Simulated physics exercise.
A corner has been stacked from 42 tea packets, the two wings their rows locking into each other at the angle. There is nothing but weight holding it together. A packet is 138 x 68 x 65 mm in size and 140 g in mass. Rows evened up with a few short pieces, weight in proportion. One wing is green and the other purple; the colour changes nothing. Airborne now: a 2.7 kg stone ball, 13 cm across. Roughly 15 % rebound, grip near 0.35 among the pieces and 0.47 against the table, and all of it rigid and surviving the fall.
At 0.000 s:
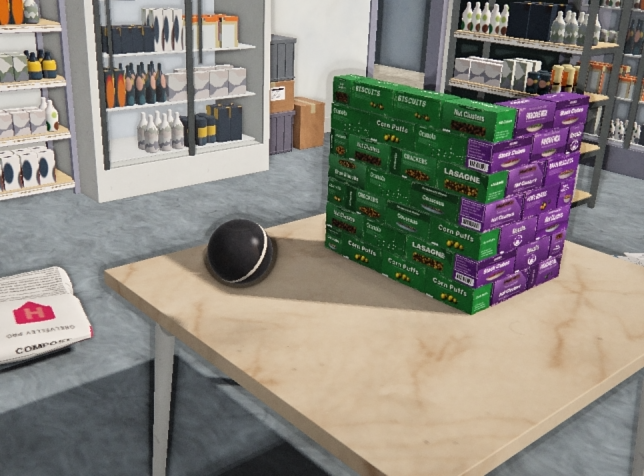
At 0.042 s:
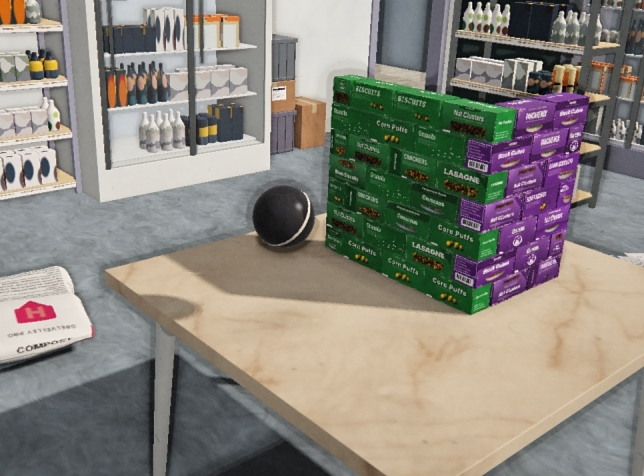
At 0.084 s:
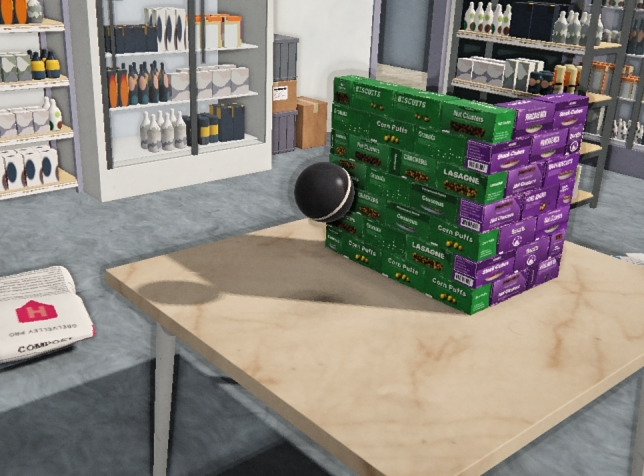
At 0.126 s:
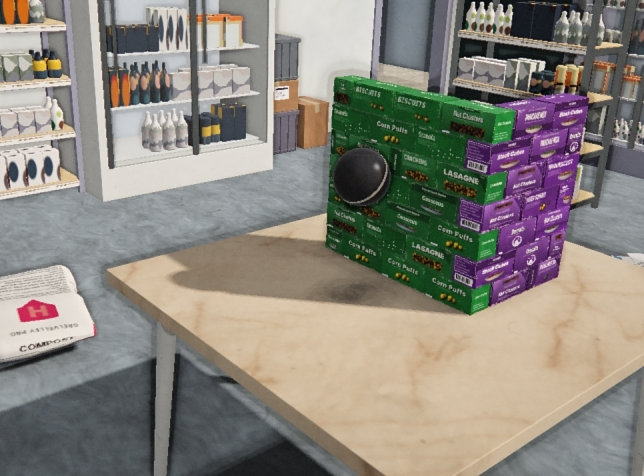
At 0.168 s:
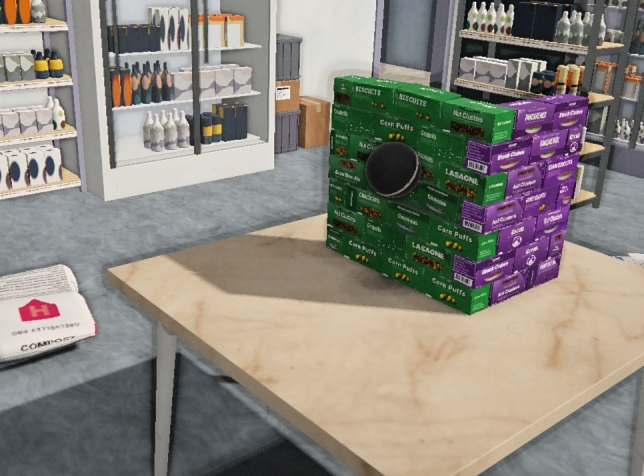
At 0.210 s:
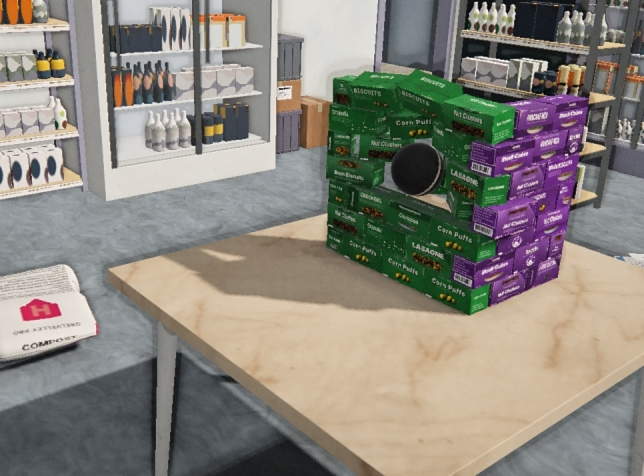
In a shop, a black ball flying rightward above a table and punching into the green wing of a green-and-purple box stack, shoving boxes loose.
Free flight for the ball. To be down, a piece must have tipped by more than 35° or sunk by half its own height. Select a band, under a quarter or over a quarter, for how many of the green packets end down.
The share is upwards of a quarter.
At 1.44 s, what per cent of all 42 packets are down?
By then 30 %.
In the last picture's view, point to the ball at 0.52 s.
At about (532, 209).
After 0.30 s, ball still moving; 5 of the 25 green packets down (5 of 42 in all colours); top green packet on its side; top purple packet shifted 11 mm.
After 0.52 s, ball still moving; 6 of the 25 green packets down (6 of 42 in all colours); top green packet upside down; top purple packet shifted 9 mm.
After 0.86 s, ball still moving; 10 of the 25 green packets down (10 of 42 in all colours); top green packet leaning 49°, 34 cm lower; top purple packet leaning 3°.
After 1.44 s, ball still moving; 12 of the 25 green packets down (12 of 42 in all colours); top green packet 39 cm lower.
At rest (3.3 s), ball rolling away; 12 of the 25 green packets down (12 of 42 in all colours); top green packet 39 cm lower; top purple packet unmoved. That is 48 per cent. As the last picture would show them, middles, top green packet near (483, 247), top purple packet near (523, 120).
